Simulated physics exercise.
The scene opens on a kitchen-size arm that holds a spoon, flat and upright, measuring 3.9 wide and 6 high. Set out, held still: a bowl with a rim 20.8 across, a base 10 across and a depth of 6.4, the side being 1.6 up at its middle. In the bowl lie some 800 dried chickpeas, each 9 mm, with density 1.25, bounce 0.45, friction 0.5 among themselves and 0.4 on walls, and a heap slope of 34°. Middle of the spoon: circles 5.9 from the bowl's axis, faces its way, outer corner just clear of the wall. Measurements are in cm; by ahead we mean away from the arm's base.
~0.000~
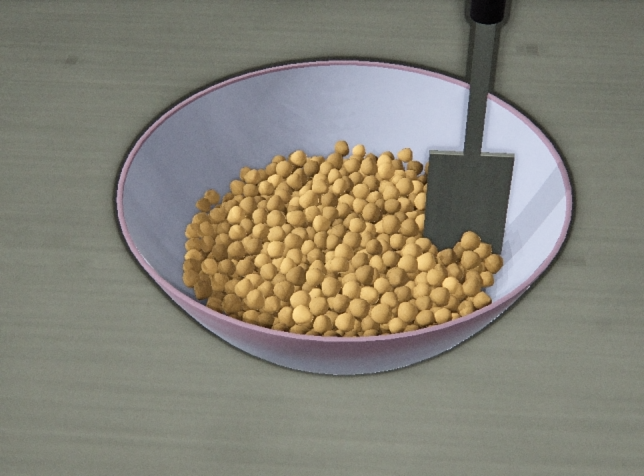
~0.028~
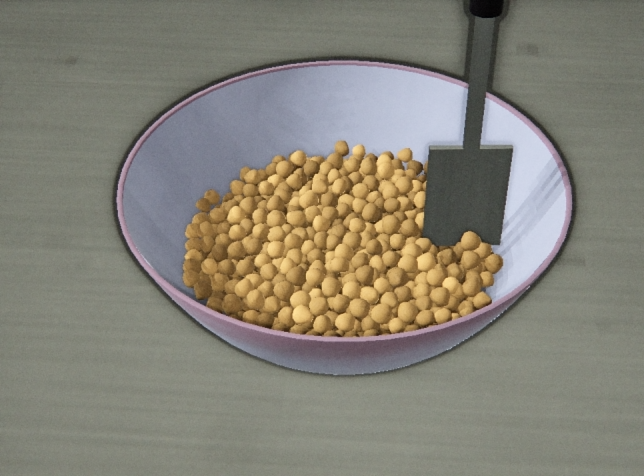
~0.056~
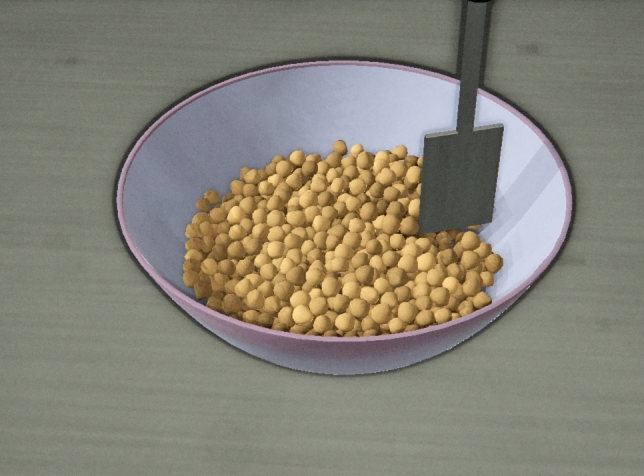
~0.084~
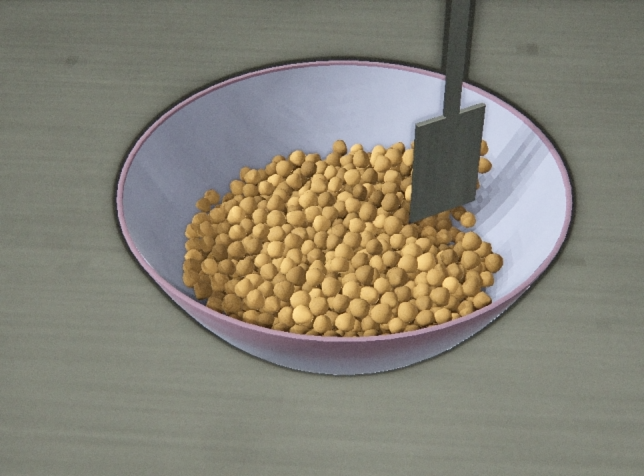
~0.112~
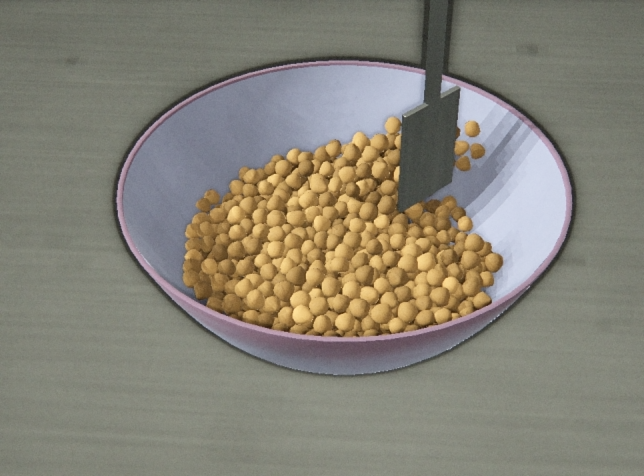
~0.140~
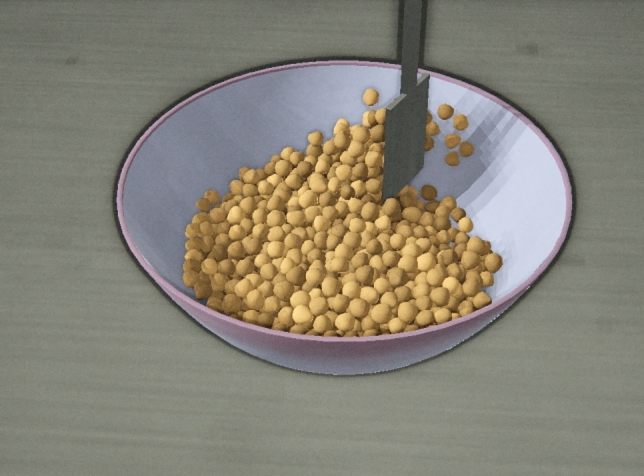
A wide, pale bowl with a pinkish rim sat still, partly filled with dried chickpeas, while a flat, dark spoon swept leftward along the far side, turning edge-on and pushing some up the back wall.
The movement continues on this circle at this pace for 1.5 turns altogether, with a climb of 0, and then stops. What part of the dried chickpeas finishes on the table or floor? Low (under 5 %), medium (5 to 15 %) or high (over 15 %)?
Medium - 5 to 15 %.
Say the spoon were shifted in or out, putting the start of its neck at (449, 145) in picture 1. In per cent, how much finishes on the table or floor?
About 5 %.
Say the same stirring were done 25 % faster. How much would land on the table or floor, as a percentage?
In that case, close to 15 in a hundred.
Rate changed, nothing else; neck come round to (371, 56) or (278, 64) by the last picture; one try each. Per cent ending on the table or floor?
About 15 % for one try and about 35 % for the other, in order.
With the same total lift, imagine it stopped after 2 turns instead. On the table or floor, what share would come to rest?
Then some 10 per cent.
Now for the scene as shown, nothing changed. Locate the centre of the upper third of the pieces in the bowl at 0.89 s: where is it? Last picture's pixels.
Centre, approx.: (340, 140).
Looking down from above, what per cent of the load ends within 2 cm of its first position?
I'd guess close to 25 percent of the load.
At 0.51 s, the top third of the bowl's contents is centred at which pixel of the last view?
Roughly at (328, 302).
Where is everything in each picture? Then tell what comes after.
Spoon neck at (475, 126), 0° round; upper third of the load around (343, 233), from x 190 to 495, top at y 150; 803 in the bowl, in the first frame.
Spoon neck at (474, 120), 5° round; upper third of the load around (343, 232), from x 190 to 495, top at y 150, in the second frame.
Spoon neck at (467, 103), 18° round; upper third of the load around (349, 226), from x 190 to 495, top at y 150, in the third frame.
Spoon neck at (453, 88), 32° round; upper third of the load around (351, 224), from x 190 to 495, top at y 145, in the fourth frame.
Spoon neck at (434, 74), 46° round; upper third of the load around (348, 222), from x 190 to 495, top at y 125, in the fifth frame.
Spoon neck at (410, 64), 60° round; upper third of the load around (347, 218), from x 190 to 495, top at y 100; 803 in the bowl, in the sixth frame.
By 0.51 s, 248° round, highest piece 9 above the table; 796 in the bowl, 2 on the table or floor, 5 in flight or on the tool.
By 0.89 s, 76° round, highest piece 8 above the table; 763 in the bowl, 34 on the table or floor, 6 in flight or on the tool.
By 1.27 s, 180° round, highest piece 6 above the table; 741 in the bowl, 62 on the table or floor.
By 1.97 s, 180° round, highest piece 6 above the table; 741 in the bowl, 62 on the table or floor.
Final count, 741 in the bowl, 62 on the table or floor. That is 8 % on the table or floor.
